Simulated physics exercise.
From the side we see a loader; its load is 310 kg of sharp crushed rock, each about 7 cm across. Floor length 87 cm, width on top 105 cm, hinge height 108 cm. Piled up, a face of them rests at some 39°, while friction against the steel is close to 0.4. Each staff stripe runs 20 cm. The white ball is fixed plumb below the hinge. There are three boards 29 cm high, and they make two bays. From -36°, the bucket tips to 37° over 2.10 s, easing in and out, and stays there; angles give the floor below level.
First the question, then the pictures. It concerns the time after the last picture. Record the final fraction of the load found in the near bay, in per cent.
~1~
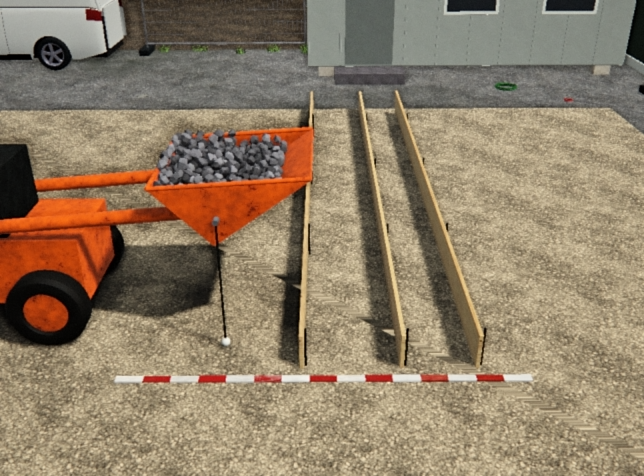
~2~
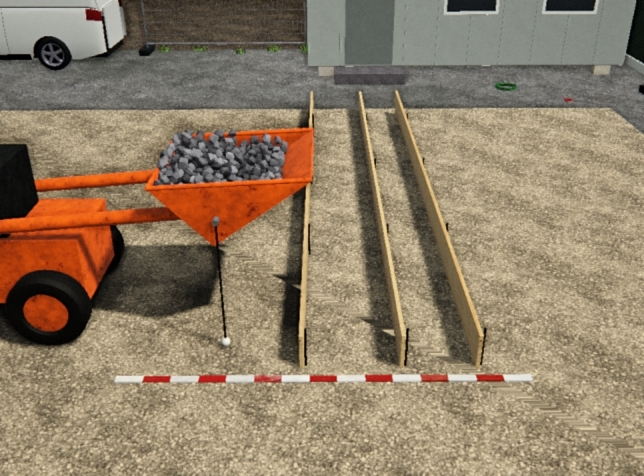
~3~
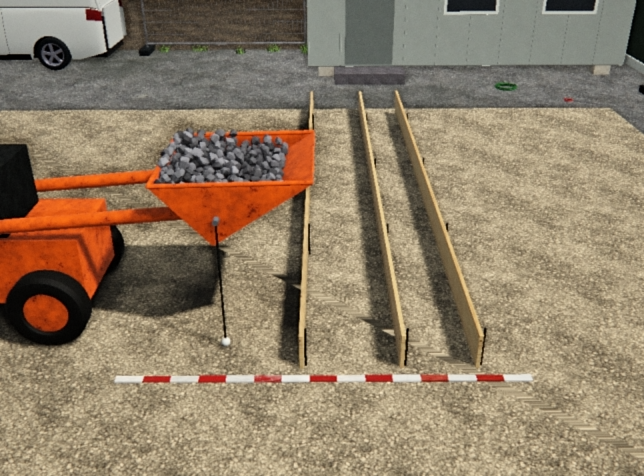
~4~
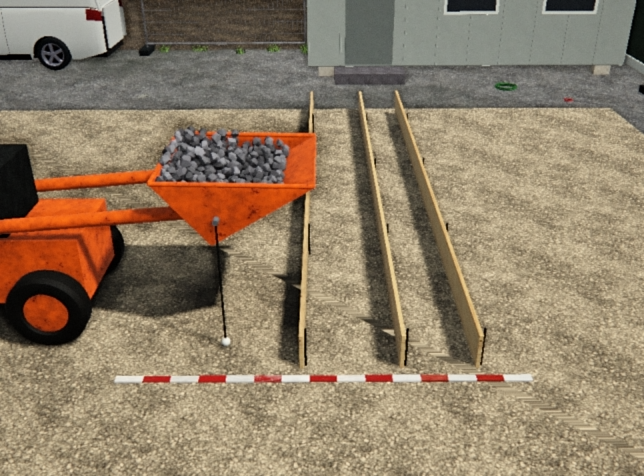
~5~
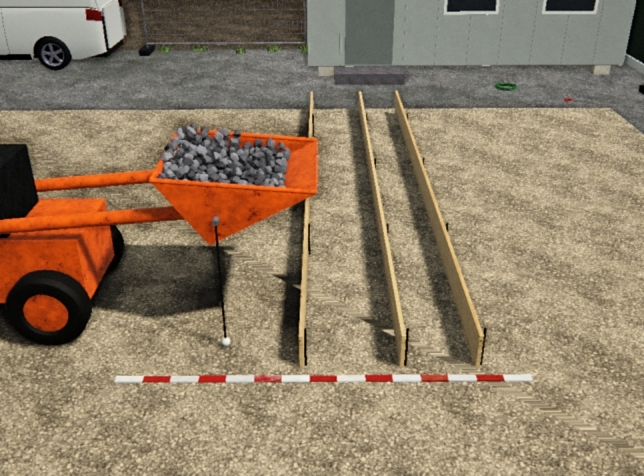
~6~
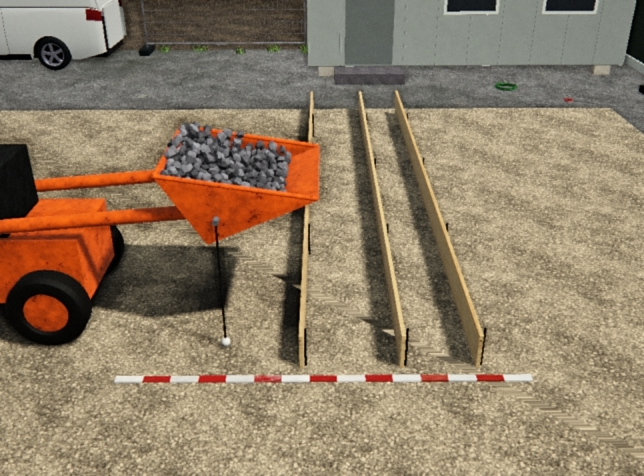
Final fraction: About 100 %.
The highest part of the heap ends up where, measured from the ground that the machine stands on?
Around 36 cm above it, I'd say.
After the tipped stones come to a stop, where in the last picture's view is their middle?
The resting stones are centred at roughly (341, 295).
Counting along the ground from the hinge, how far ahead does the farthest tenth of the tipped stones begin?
Around 120 centimetres.
A little later the floor is at 26°; 100 % in the bucket; the foremost stones are at (305, 223).
Then the floor is at 37°; 42 % in the bucket, 4 % short of the bays, 53 % in the near bay; the foremost stones are at (375, 289).
Later still the floor is at 37°; 10 % in the bucket, 4 % short of the bays, 87 % in the near bay; the foremost stones are at (387, 302).
In the end the floor is at 37°; 0 % in the bucket, 100 % in the near bay; the foremost stones are at (385, 292).
